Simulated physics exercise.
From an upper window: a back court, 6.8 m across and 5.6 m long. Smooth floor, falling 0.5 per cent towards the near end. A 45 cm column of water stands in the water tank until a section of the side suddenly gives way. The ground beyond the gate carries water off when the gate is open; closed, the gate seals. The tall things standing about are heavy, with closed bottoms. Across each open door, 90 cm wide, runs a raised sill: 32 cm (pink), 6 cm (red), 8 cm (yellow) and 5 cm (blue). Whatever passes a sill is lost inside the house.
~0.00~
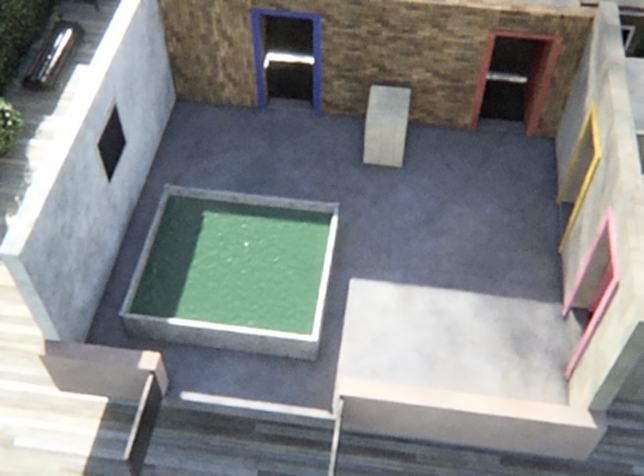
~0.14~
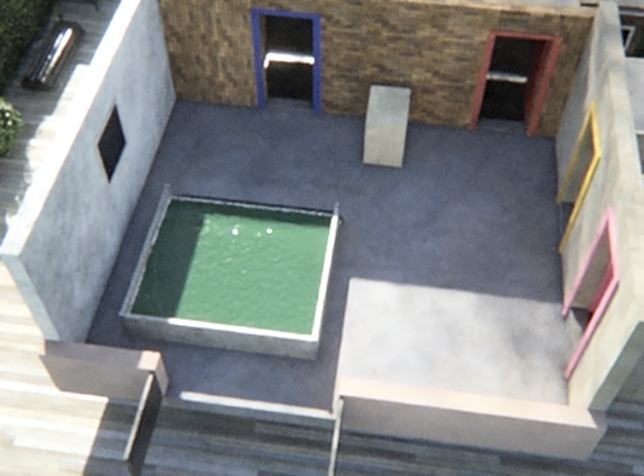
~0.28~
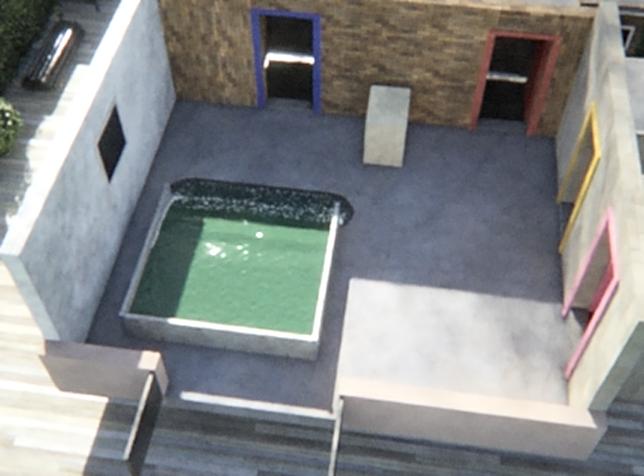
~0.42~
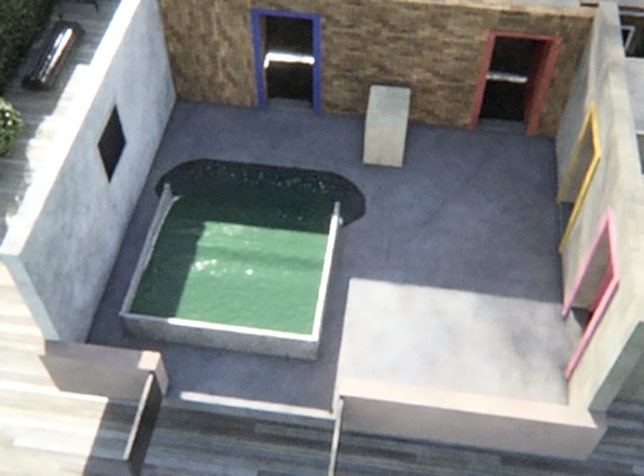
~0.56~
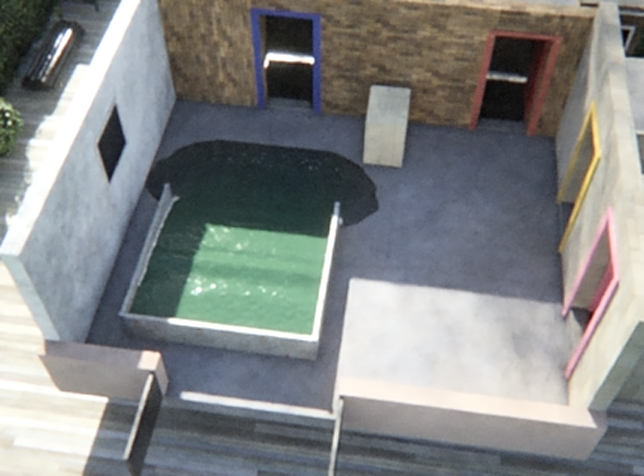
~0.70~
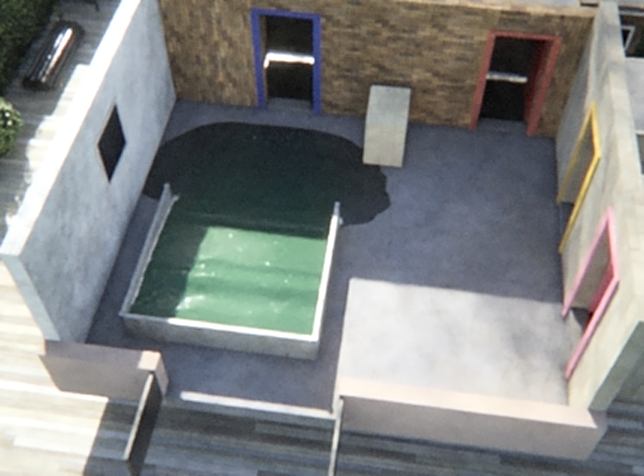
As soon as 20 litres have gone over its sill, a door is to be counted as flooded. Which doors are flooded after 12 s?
Result: Pink door: Short. Red door: Short. Yellow door: Short. Blue door: Surplus.
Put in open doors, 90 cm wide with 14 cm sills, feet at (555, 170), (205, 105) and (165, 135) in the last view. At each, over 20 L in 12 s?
Check each in turn: The first fails, the second succeeds, the third succeeds.
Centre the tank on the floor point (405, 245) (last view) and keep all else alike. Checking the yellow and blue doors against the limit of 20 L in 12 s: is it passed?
Result - yellow door does not exceed it, blue door exceeds it.
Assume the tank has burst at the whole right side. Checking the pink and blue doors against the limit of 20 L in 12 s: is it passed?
The pink door comes out less than that and the blue door less than that.
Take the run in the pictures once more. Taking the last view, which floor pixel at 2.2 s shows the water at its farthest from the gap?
Point: Roughly (463, 128).
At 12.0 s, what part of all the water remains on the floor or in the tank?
Still there: Roughly 78 %.
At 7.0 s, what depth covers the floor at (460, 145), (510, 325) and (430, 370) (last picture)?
Depths: About 1, 4 and 1 centimetres.
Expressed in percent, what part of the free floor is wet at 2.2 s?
Near 35 per cent is wet.
After 1.4 s water covers 30 % of the floor and is deepest (26 cm) near (254, 107); pink door not reached, red door not reached, yellow door not reached, blue door 8 cm at the sill, 35 L in.
After 2.2 s water covers 35 % of the floor and is deepest (32 cm) near (177, 99); pink door not reached, red door not reached, yellow door not reached, blue door 27 cm at the sill, 147 L in.
After 3.5 s water covers 45 % of the floor and is deepest (26 cm) near (264, 144); pink door not reached, red door 2 cm at the sill, 0 L in, yellow door not reached, blue door 24 cm at the sill, 342 L in.
After 7.0 s water covers 80 % of the floor and is deepest (17 cm) near (80, 357); pink door 5 cm at the sill, 0 L in, red door 5 cm at the sill, 1 L in, yellow door 9 cm at the sill, 0 L in, blue door 9 cm at the sill, 532 L in.
After 12.0 s water covers 95 % of the floor and is deepest (9 cm) near (156, 156); pink door 7 cm at the sill, 0 L in, red door 4 cm at the sill, 1 L in, yellow door 4 cm at the sill, 1 L in, blue door 4 cm at the sill, 548 L in.
